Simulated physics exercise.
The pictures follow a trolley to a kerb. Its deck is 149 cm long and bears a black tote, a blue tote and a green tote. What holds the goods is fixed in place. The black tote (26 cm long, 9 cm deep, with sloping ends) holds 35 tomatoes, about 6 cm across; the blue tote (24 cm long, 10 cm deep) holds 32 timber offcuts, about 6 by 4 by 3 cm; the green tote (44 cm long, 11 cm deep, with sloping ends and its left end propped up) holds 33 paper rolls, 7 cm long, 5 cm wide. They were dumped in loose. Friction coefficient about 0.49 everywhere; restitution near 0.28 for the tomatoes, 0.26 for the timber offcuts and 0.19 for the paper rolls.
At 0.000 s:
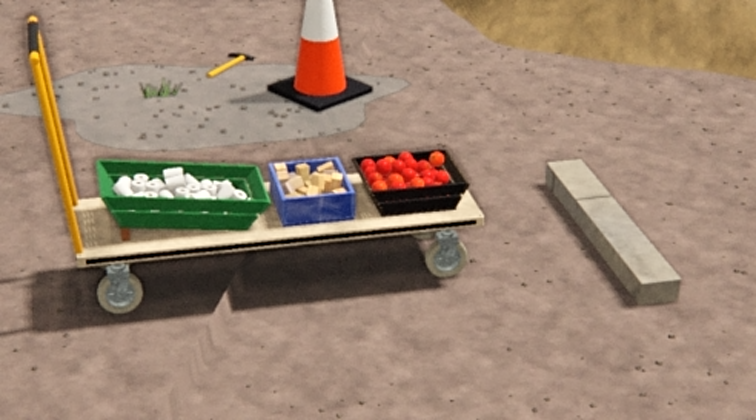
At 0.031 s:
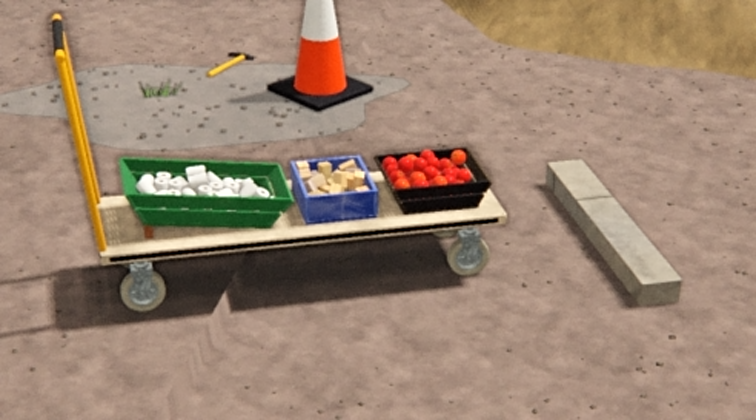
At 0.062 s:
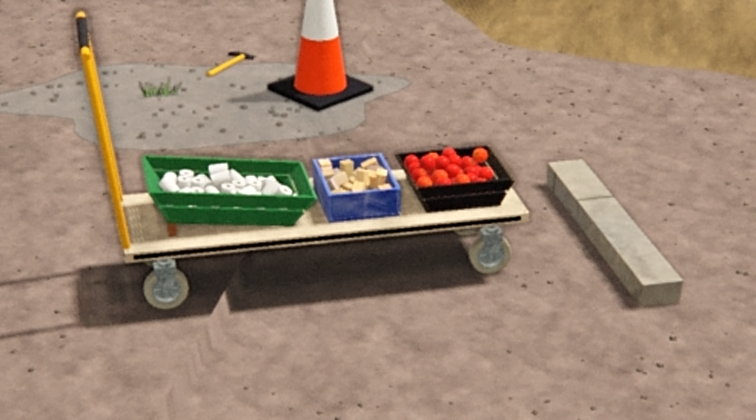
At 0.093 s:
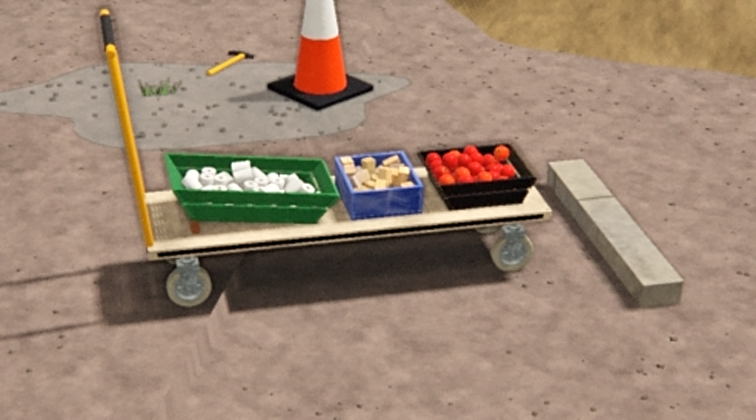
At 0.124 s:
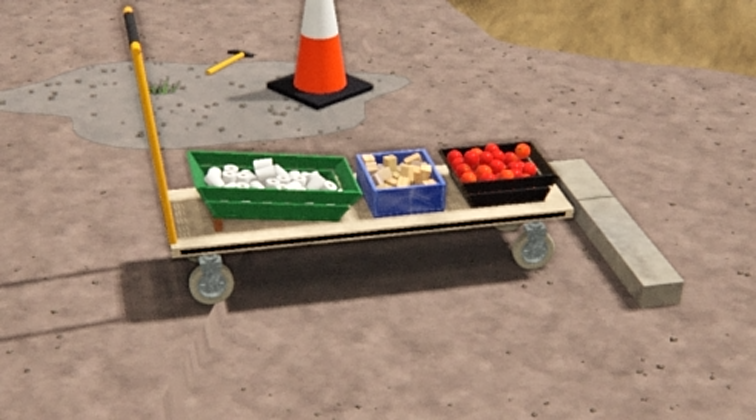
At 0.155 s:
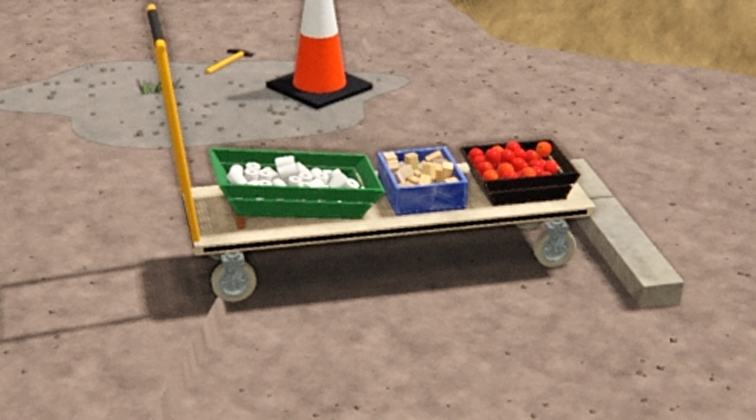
A trolley carrying green, blue and black totes rolls right across the ground beside a cone.
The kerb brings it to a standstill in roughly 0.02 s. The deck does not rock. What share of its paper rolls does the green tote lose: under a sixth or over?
It sheds over a sixth of them.
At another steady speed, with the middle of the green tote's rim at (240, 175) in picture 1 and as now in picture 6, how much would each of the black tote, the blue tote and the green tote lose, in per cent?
Then black tote 0, blue tote 0, green tote 0 per cent.
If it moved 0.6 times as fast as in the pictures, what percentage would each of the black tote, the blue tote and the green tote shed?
In that case black tote 10, blue tote 0, green tote 10 per cent.
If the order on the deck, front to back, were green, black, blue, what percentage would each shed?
Then black tote 30, blue tote 10, green tote 30 per cent.
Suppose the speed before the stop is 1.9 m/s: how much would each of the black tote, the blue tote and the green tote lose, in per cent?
In that case black tote 10, blue tote 0, green tote 10 per cent.
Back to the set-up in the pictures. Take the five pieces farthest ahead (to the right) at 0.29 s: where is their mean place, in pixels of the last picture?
At about (589, 133).
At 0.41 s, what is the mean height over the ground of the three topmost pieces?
About 62 cm.
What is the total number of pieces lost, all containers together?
Roughly 20 in all.
After 0.19 s, the wheels strike.
After 0.29 s, 1 of 35 out of the black tote, 0 of 32 out of the blue tote and 0 of 33 out of the green tote.
After 0.41 s, 8 of 35 out of the black tote, 1 of 32 out of the blue tote and 4 of 33 out of the green tote.
After 0.64 s, 9 of 35 out of the black tote, 4 of 32 out of the blue tote and 9 of 33 out of the green tote.
When it is over (at 1.14 s), 9 of 35 out of the black tote, 4 of 32 out of the blue tote and 9 of 33 out of the green tote. Asked share, 9 of 33, 27 per cent.
